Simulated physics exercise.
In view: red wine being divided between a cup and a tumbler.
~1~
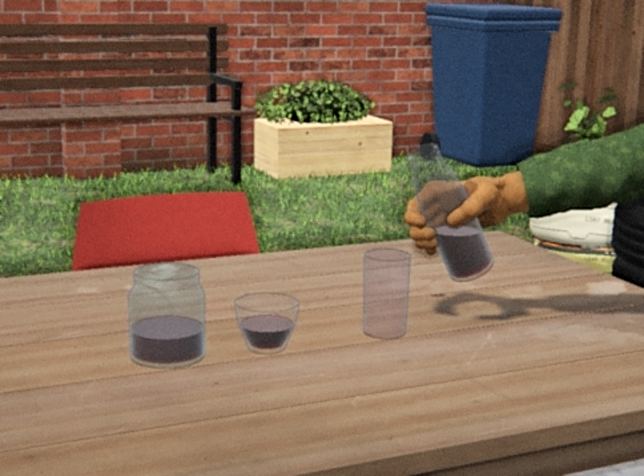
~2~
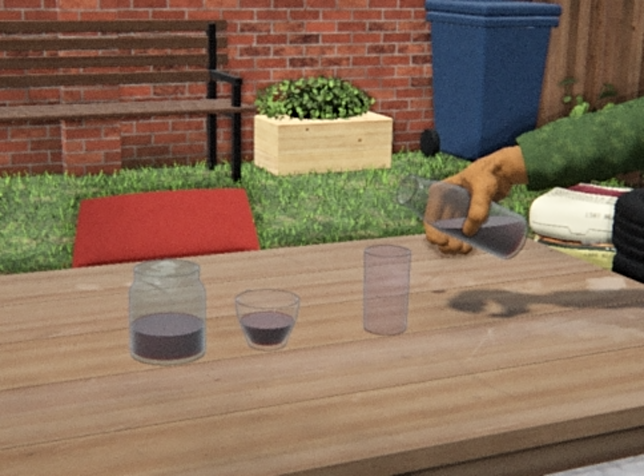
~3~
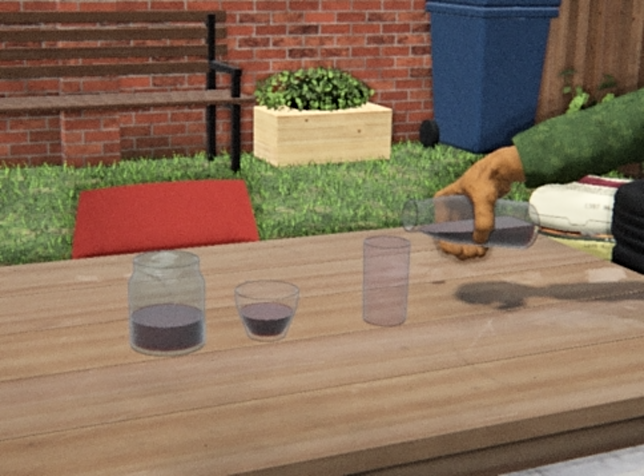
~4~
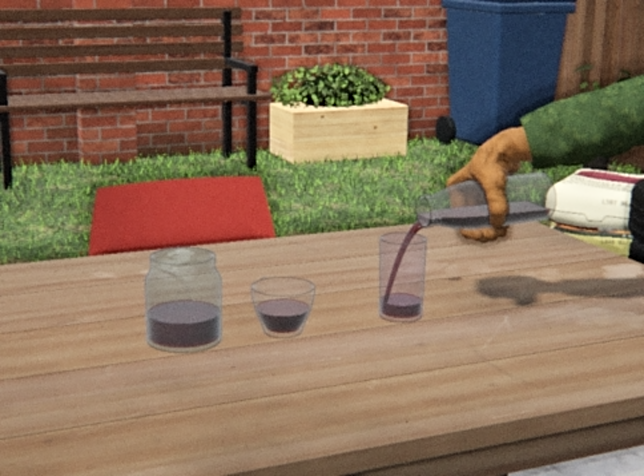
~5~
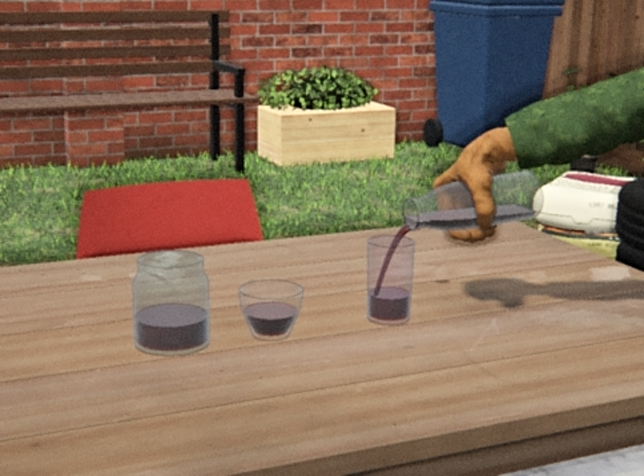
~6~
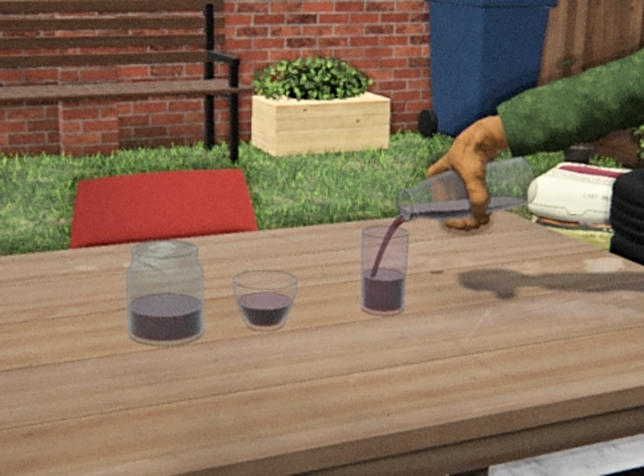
In a backyard, a gloved hand tilting a glass bottle and pouring red wine leftward into a tumbler on a wooden table.
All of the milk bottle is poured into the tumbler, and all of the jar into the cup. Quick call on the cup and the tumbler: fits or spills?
Cup - spills; tumbler - fits.
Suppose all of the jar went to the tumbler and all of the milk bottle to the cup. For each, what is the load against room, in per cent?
That works out close to 80 per cent of capacity first, then close to 120 per cent.
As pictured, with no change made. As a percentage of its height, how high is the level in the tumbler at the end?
Roughly 70 per cent of its height.
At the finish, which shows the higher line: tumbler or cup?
That would be in the right one.
A moment on, the tumbler is about half full.
Further on, the tumbler is about two thirds full.
When it is over, the cup is full to the brim and overflowed; the tumbler is about two thirds full.
